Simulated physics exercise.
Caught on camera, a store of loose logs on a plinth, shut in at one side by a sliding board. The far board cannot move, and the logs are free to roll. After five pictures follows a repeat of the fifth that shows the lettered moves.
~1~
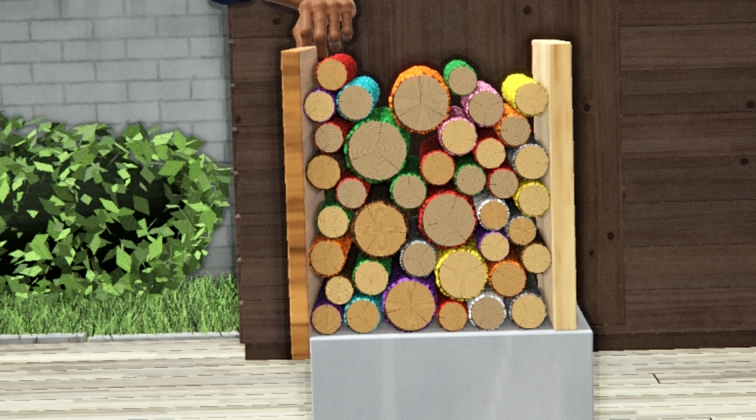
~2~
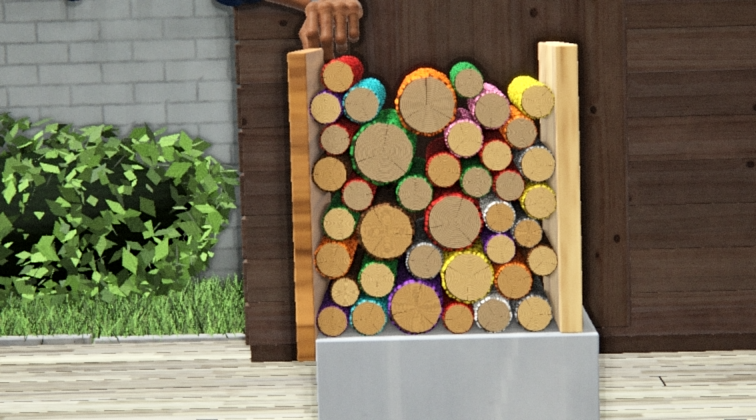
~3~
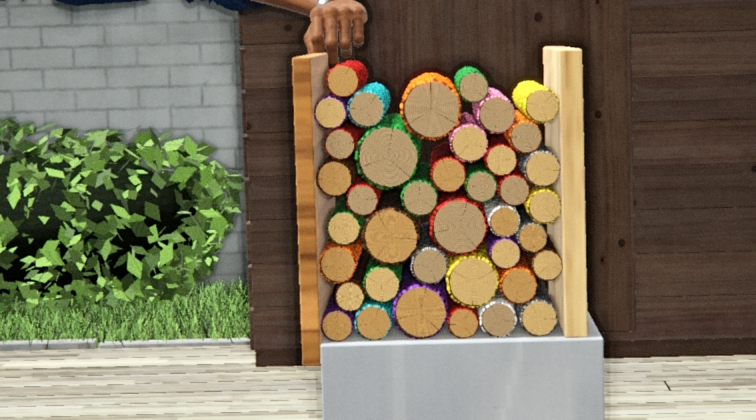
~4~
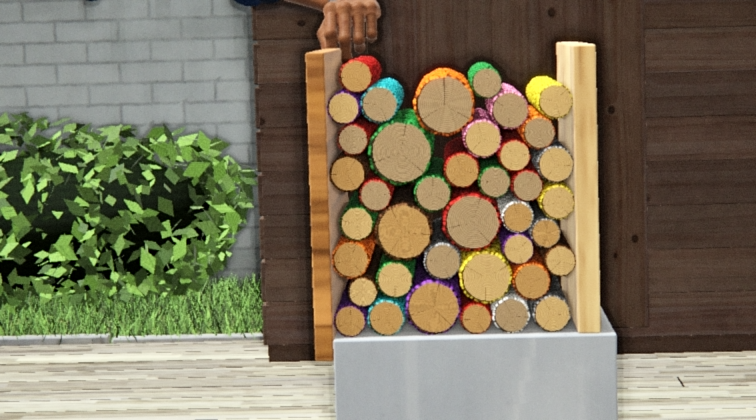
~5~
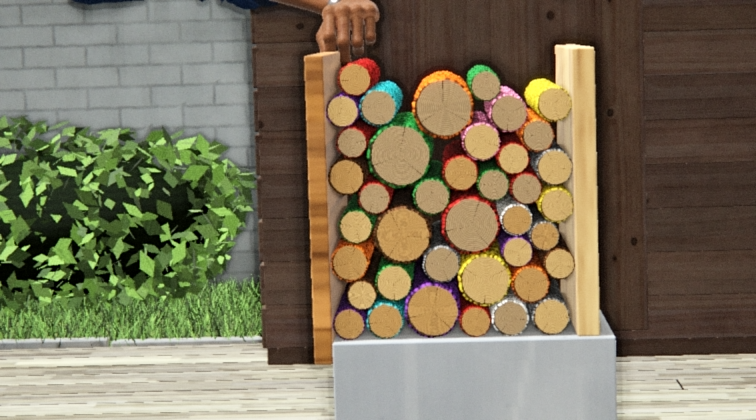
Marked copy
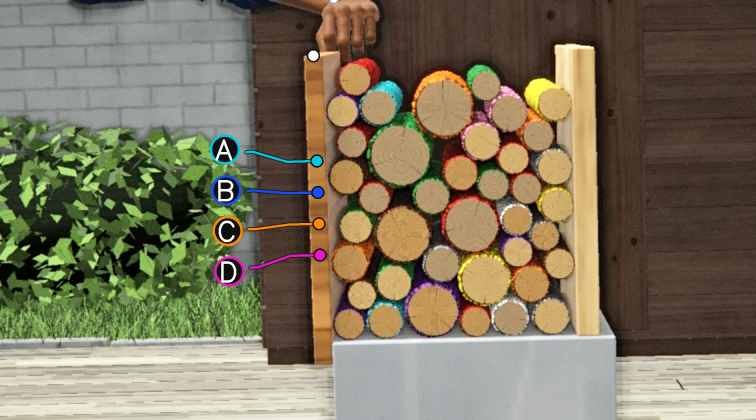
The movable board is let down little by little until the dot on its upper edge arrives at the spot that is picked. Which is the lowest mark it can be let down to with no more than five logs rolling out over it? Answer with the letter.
Down to C.
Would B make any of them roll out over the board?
Yes.
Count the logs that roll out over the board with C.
The count is five.
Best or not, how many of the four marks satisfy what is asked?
Three of them.
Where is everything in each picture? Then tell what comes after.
The first frame shows a log (514, 131); a log (531, 99); side board (307, 191).
The second frame shows side board (313, 193); a log (332, 321).
The third frame shows a log (539, 318); a log (547, 265).
The fourth frame shows a log (545, 233); a log (375, 195).
The fifth frame shows a log (399, 155); a log (537, 136); a log (554, 104).
On the marked copy, A at (317, 161); B at (318, 192); C at (319, 224); D at (320, 255); the white dot at (313, 56).
With C. Early on, top of the board (326, 128).
Further on, top of the board (329, 212).
At the end, top of the board (329, 223), five out over the board.
As for the rest, A one out over the board; B two out over the board; D more than five out over the board.
